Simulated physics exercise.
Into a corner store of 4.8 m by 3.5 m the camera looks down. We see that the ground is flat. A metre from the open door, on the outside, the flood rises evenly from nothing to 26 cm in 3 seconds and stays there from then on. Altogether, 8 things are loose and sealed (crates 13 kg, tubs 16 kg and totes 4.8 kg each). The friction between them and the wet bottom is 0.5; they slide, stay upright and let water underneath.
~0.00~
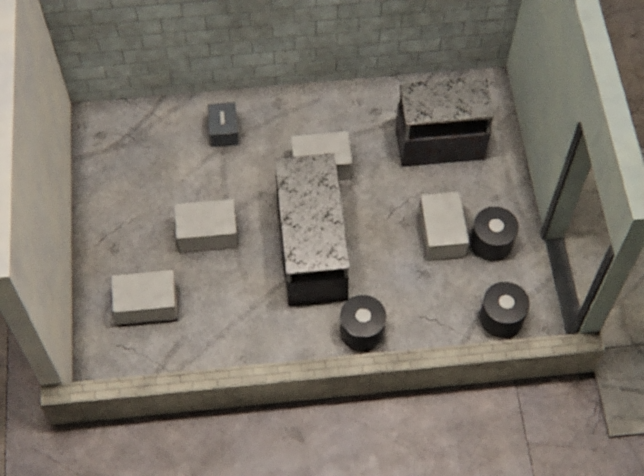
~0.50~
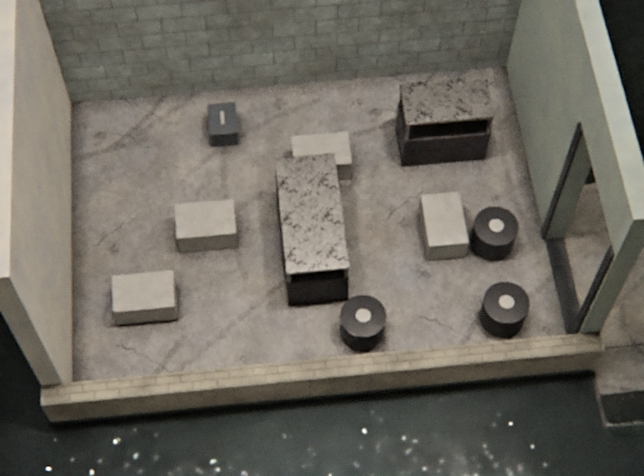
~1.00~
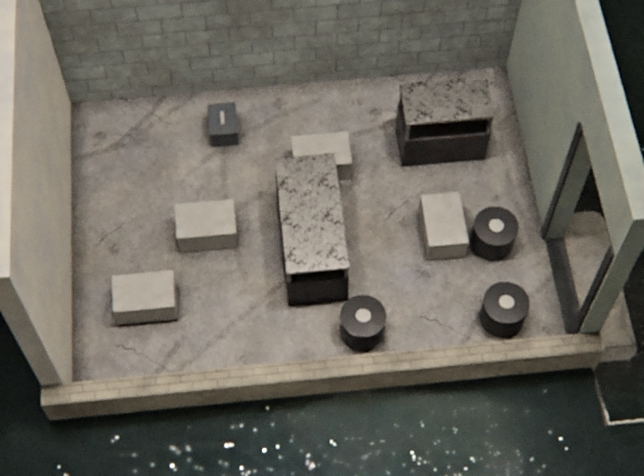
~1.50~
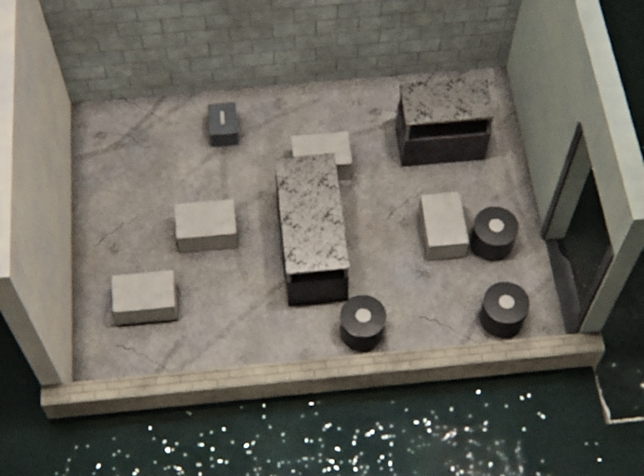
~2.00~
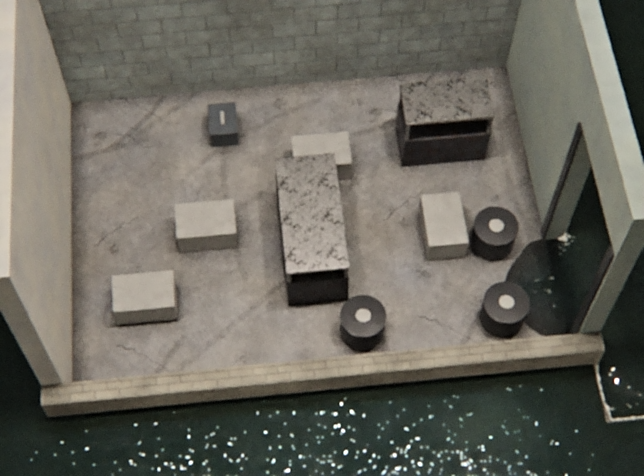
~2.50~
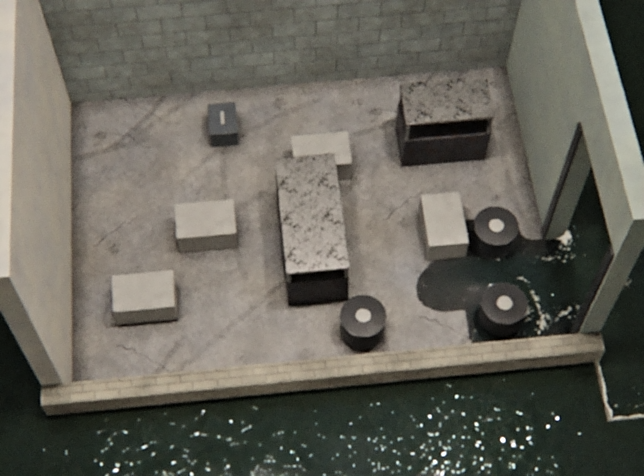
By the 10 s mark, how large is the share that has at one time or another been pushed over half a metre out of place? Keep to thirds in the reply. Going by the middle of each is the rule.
My answer: Two thirds or more.
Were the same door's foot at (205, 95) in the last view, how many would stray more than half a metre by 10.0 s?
That would give 6.
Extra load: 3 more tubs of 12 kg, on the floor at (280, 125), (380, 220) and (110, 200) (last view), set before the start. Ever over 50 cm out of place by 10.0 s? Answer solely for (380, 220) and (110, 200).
In turn: Beyond the mark, beyond the mark.
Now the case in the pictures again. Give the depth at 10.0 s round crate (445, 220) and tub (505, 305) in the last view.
11 and 11 cm.
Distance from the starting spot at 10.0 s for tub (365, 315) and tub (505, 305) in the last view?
They sit 300 cm and 400 cm away, in the order given.
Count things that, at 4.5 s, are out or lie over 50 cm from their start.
Count: 3.
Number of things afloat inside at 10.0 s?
Total: 7.
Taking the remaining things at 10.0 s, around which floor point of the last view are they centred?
Mean position: Approximately (251, 173).
After 3.5 s 1 of 8 are over 50 cm from their spots; 0 afloat.
After 4.5 s 3 of 8 are over 50 cm from their spots; 1 afloat.
After 7.0 s 5 of 8 are over 50 cm from their spots; 2 afloat.
After 10.0 s 6 of 8 are over 50 cm from their spots, and 6 have been at some point; 7 afloat.
